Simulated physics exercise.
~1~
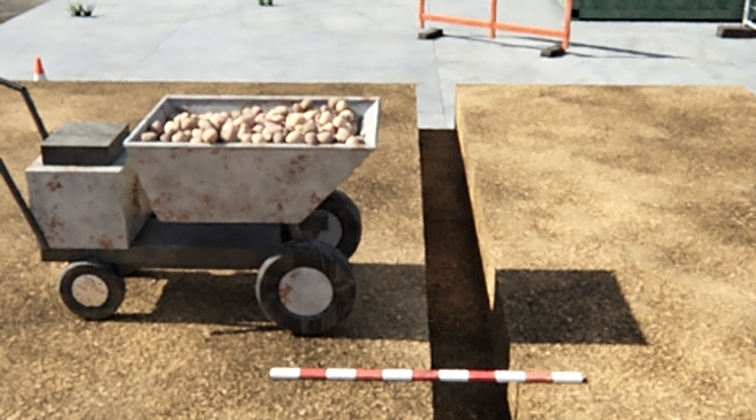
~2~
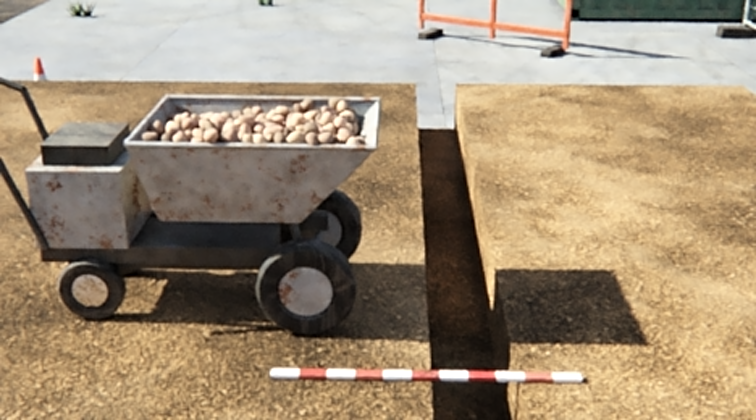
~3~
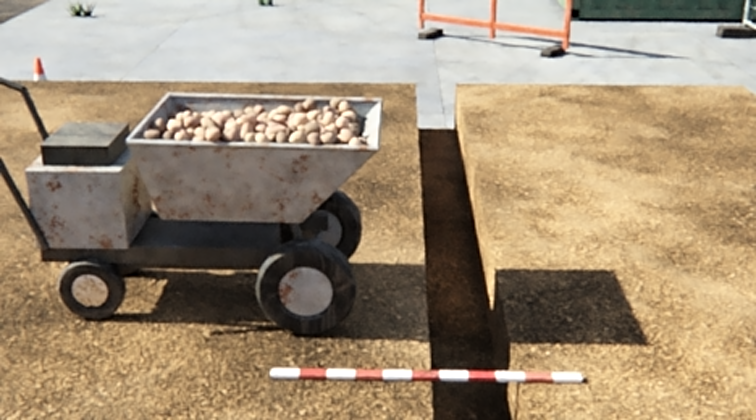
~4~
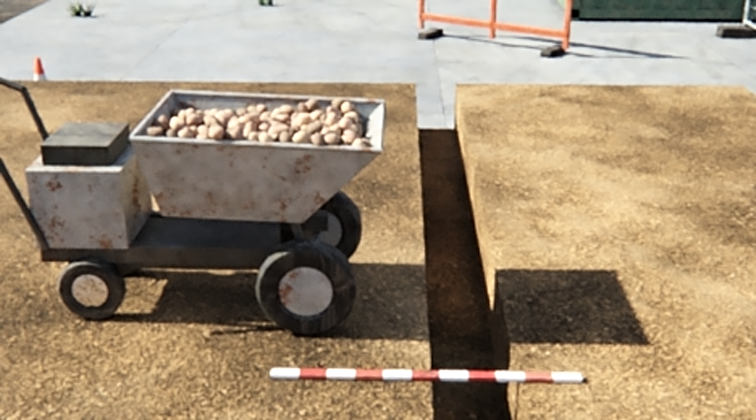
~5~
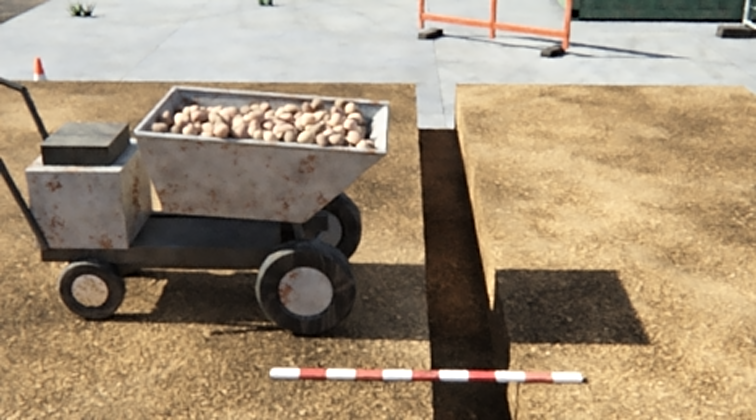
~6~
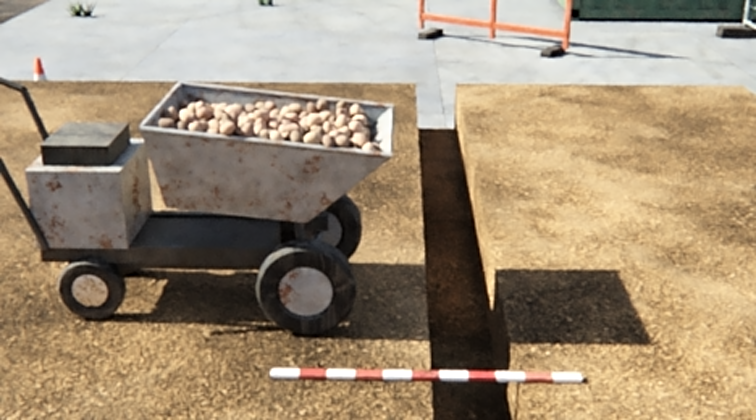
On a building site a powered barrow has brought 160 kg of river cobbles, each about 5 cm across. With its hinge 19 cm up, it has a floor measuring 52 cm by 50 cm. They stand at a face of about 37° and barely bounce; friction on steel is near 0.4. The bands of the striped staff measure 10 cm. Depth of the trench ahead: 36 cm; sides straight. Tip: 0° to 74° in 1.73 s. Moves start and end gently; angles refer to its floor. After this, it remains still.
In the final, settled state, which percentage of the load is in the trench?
57 per cent is in the trench.
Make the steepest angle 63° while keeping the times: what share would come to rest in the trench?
I'd expect around 60 in a hundred.
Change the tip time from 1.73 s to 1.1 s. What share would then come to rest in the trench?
With that change, it comes to around 50 per cent.
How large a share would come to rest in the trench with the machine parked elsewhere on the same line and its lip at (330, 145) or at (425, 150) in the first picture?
Near 95 then near 0 percent.
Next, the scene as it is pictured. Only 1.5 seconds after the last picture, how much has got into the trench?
Around 25 per cent of it, at that instant.
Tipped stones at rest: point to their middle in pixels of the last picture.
Their centre sits close to (493, 338).
Then, 1.0 s after the last picture the floor is at 63°, 95 % in the tray, 4 % in the trench; the foremost stones are at (506, 287).
Then, 1.5 s after the last picture the floor is at 74°, 38 % in the tray, 27 % in the trench, 34 % past the trench; the foremost stones are at (677, 309).
Then, 1.9 s after the last picture the floor is at 74°, 12 % in the tray, 43 % in the trench, 45 % past the trench; the foremost stones are at (749, 315).
Then, 3.8 s after the last picture the floor is at 74°, 0 % in the tray, 57 % in the trench, 43 % past the trench; the foremost stones are past the picture's edge.
